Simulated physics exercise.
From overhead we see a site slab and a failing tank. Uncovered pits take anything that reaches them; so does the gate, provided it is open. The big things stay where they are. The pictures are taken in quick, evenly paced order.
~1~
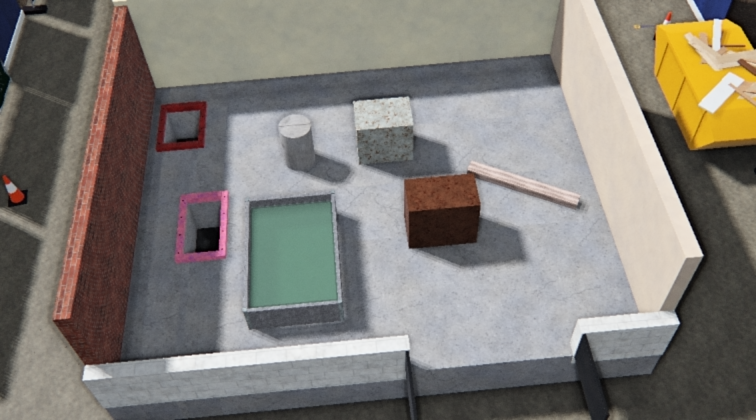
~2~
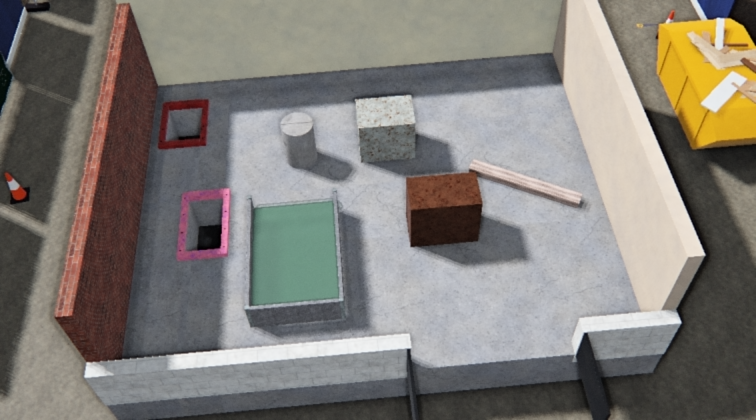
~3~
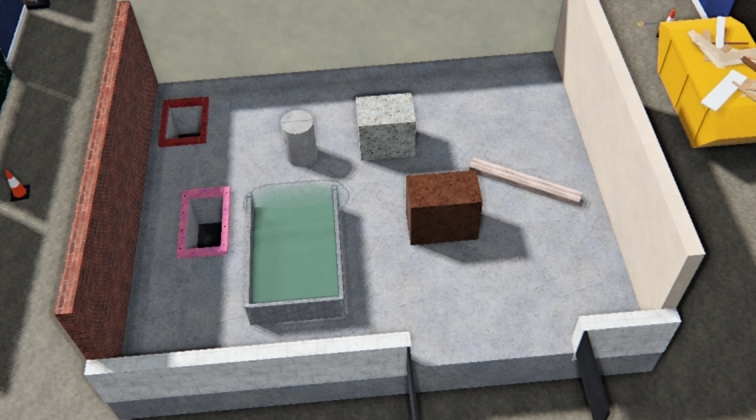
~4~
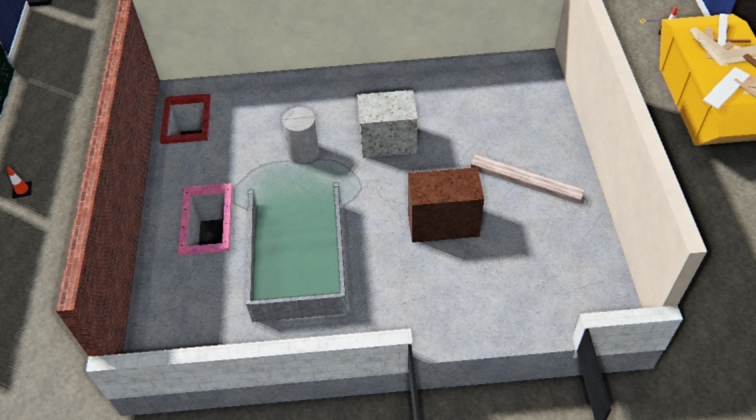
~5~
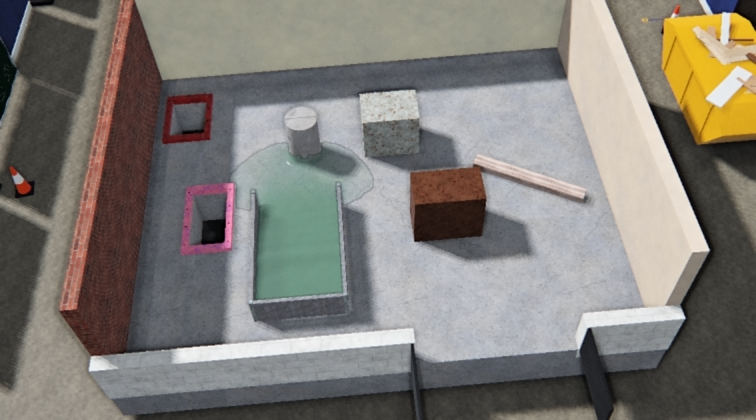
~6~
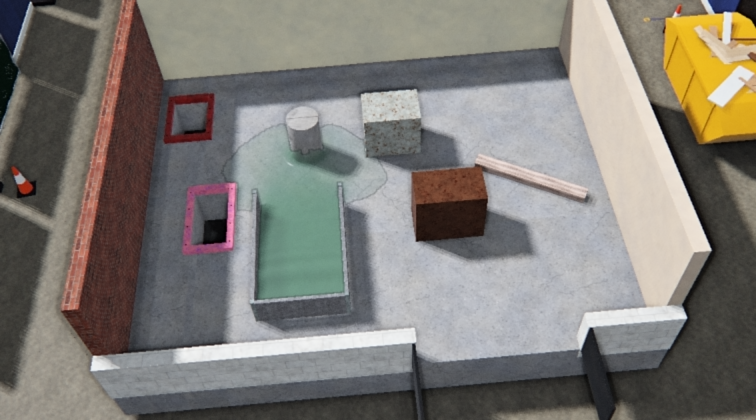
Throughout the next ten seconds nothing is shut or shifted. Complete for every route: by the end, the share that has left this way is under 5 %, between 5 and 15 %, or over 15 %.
By the end, the share via the gate is under 5 %; the share via the red pit is between 5 and 15 %; the share via the pink pit is under 5 %.
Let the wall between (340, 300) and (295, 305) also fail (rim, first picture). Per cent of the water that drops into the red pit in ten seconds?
Near 0 per cent for red.
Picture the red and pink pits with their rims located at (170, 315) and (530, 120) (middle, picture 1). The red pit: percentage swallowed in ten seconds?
Red: 0 %.
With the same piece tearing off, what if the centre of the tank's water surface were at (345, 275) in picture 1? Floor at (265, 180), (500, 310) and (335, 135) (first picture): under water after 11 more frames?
Spot 1 wetted, spot 2 unwetted, spot 3 wetted.
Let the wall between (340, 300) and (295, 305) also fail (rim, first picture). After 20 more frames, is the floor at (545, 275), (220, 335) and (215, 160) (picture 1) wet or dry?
Spot by spot: Soaked through, then soaked through, then unaffected.
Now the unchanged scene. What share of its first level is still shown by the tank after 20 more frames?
Roughly 24 %.
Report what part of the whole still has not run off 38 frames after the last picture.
About 92 per cent.
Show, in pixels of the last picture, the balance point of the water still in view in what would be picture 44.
Near (308, 150).
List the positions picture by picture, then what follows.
The water tank at (292, 251) is whole and still, in the first picture.
Water pours out on the water tank's far side and has run to a hidden place, in the second picture.
The front is at (343, 195), out from the gap on the water tank's far side, in the third picture.
The front is at (337, 166), out from the gap on the water tank's far side, in the fourth picture.
Water pours out on the water tank's far side and has run to (267, 150), in the fifth picture.
The front is at (277, 129), out from the gap on the water tank's far side, in the sixth picture.
A moment on, water covers 15 % of the floor; the gate 0 %, the red pit 0 %, the pink pit 0 %.
Next, water covers 25 % of the floor; the gate 0 %, the red pit 1 %, the pink pit 0 %.
Then, water covers 35 % of the floor; the gate 0 %, the red pit 3 %, the pink pit 0 %.
Later, water covers 50 % of the floor; the gate 0 %, the red pit 7 %, the pink pit 0 %.
In the end, water covers 70 % of the floor; the gate 0 %, the red pit 7 %, the pink pit 0 %.
